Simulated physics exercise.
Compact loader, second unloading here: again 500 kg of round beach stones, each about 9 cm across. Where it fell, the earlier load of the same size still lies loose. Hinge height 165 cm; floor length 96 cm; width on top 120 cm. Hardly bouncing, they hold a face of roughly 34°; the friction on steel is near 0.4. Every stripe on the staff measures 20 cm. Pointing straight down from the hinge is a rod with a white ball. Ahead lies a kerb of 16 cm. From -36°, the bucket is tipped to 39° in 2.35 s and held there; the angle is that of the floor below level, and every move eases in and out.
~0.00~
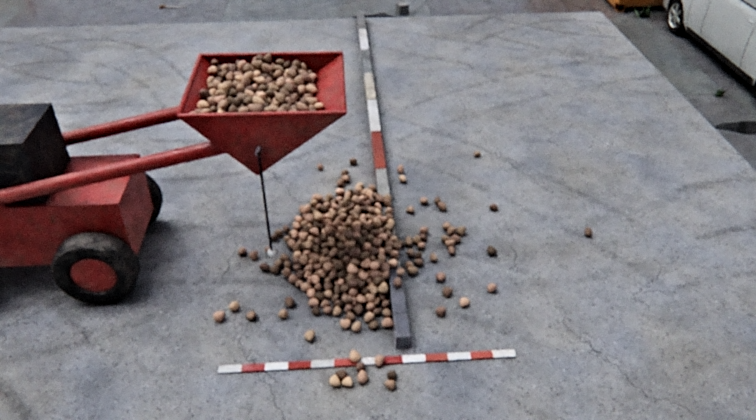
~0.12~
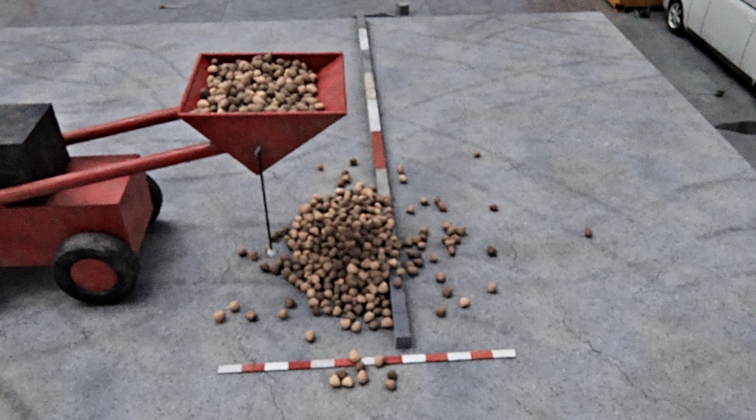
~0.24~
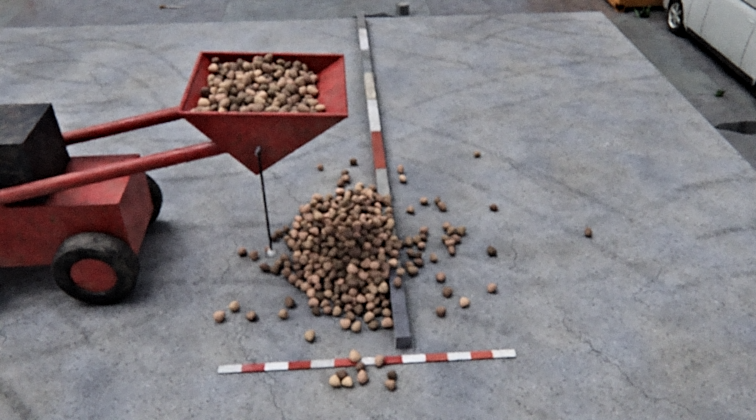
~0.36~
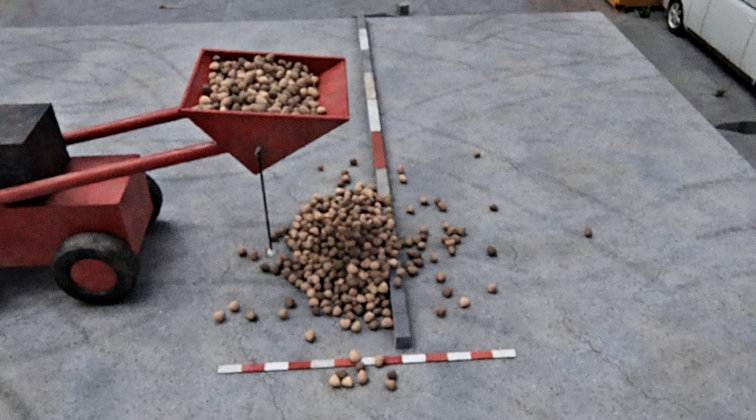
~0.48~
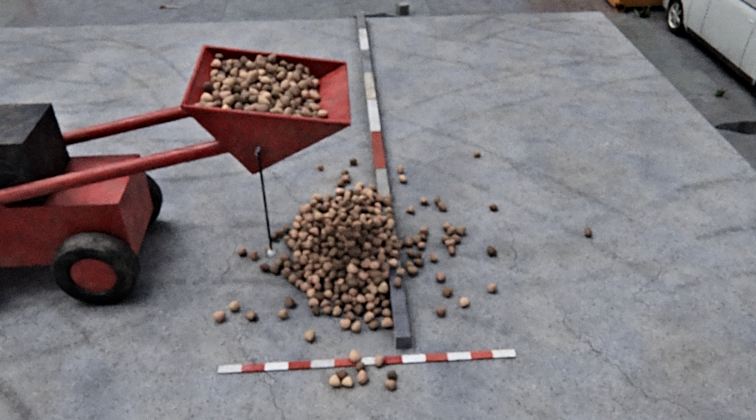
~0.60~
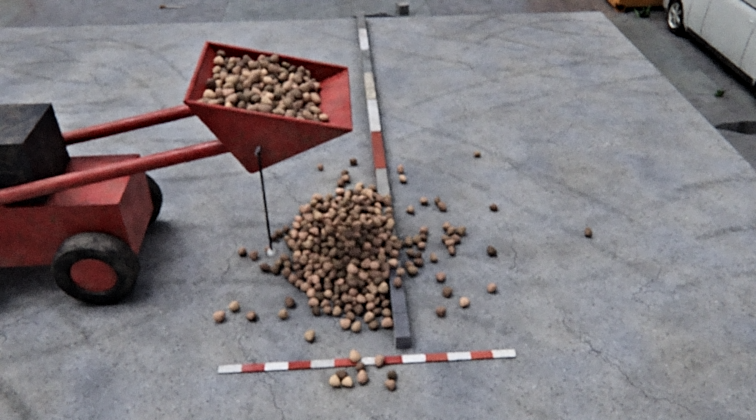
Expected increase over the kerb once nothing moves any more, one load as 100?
About 61 in every hundred.
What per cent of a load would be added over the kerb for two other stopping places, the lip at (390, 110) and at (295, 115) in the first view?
Some 100 percent first and 5 percent second.
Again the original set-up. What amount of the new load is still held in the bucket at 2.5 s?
Roughly 10 per cent is still inside.
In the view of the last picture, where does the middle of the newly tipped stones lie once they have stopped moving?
Middle: Approx. (407, 241) px.
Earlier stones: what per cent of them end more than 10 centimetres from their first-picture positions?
Around 15 in a hundred.
After 1.8 s the floor is at 27°; in per cent of one load, 85 in the bucket, 108 on this side of the kerb, 7 over the kerb; the foremost stones are at (488, 226).
After 2.5 s the floor is at 39°; in per cent of one load, 11 in the bucket, 155 on this side of the kerb, 35 over the kerb; the foremost stones are at (496, 231).
After 2.8 s the floor is at 39°; in per cent of one load, 0 in the bucket, 145 on this side of the kerb, 55 over the kerb; the foremost stones are at (510, 220).
After 5.7 s the floor is at 39°; in per cent of one load, 0 in the bucket, 132 on this side of the kerb, 68 over the kerb; the foremost stones are at (545, 221). Net gain over the kerb, 61.
